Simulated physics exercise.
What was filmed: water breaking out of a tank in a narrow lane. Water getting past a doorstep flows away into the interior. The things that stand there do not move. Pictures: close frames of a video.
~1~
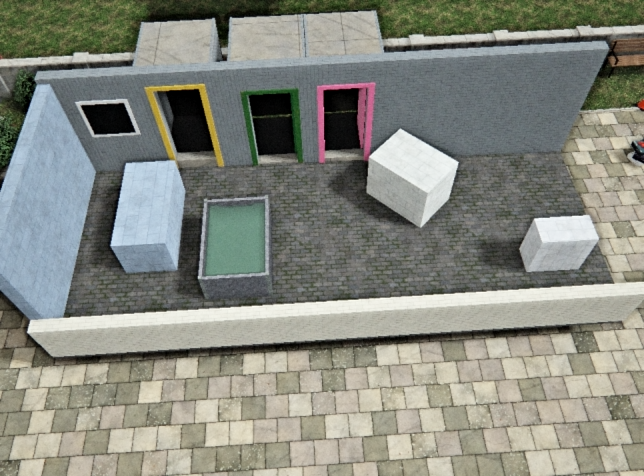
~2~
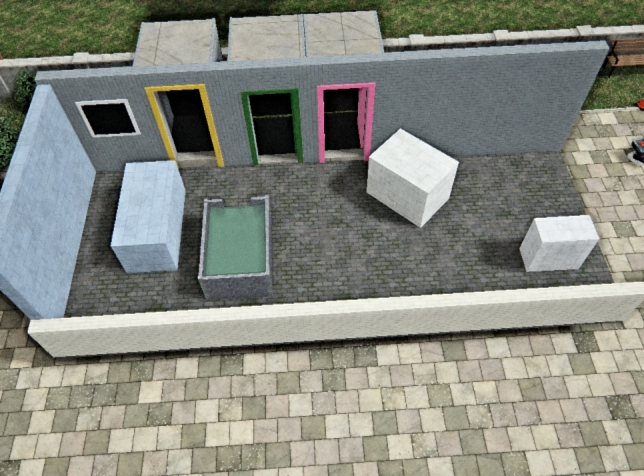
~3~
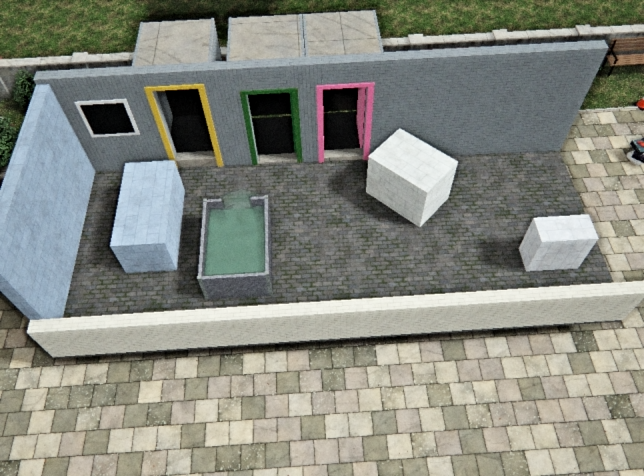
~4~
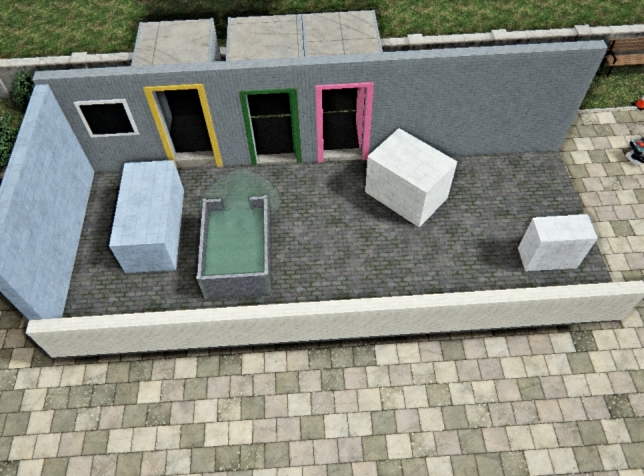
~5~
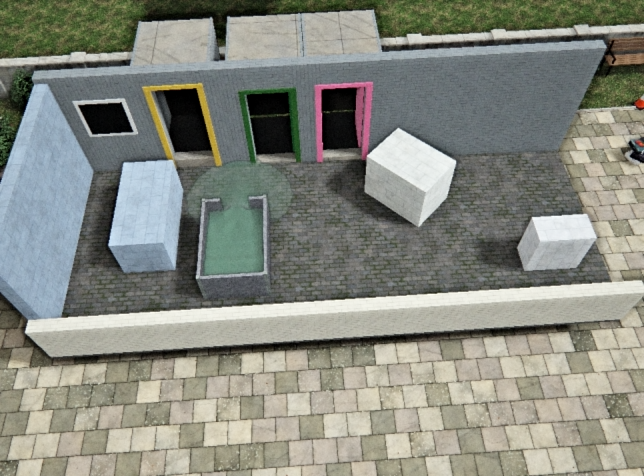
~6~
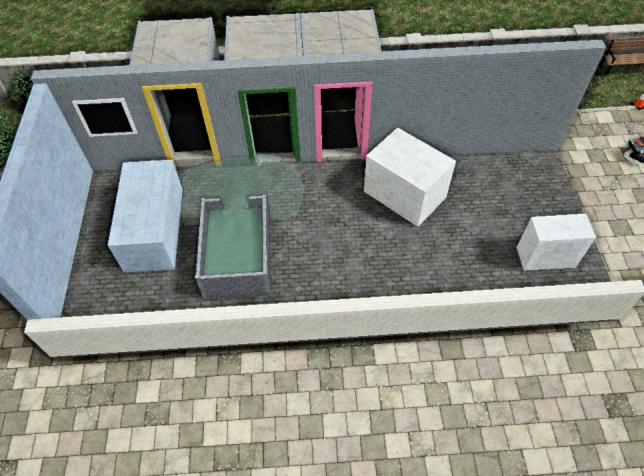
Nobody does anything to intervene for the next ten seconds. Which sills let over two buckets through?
I expect the green door to go past two buckets, I expect the yellow door to stop at two buckets or less, I expect the pink door to stop at two buckets or less.
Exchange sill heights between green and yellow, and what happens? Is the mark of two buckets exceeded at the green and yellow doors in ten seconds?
My guess is the green one gets less than that and the yellow one gets more than that.
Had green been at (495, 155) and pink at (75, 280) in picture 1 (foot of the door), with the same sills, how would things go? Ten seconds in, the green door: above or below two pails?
Result for green: It comes in under it.
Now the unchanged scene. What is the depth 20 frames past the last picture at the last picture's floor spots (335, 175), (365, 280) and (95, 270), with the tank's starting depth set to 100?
About 4 per cent, then 0 per cent, then 4 per cent.
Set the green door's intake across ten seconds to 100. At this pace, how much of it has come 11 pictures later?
It should be near 55 percent of the ten-second total.
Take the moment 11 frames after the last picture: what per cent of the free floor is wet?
About 20 per cent.
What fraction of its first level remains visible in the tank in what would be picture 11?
About 64 per cent.
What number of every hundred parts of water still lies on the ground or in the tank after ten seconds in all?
About 78 %.
A moment on, water covers 15 % of the floor; the green door over two buckets in, the yellow door wet at the sill, nothing in, the pink door wet at the sill, nothing in.
Next, water covers 20 % of the floor; the green door far over two buckets in, the yellow door wet at the sill, nothing in, the pink door wet at the sill, nothing in.
Then, water covers 35 % of the floor; the green door far over two buckets in, the yellow door wet at the sill, nothing in, the pink door wet at the sill, nothing in.
Later, water covers 50 % of the floor; the green door far over two buckets in, the yellow door wet at the sill, nothing in, the pink door wet at the sill, nothing in.
In the end, water covers 65 % of the floor; the green door far over two buckets in, the yellow door wet at the sill, nothing in, the pink door wet at the sill, nothing in.
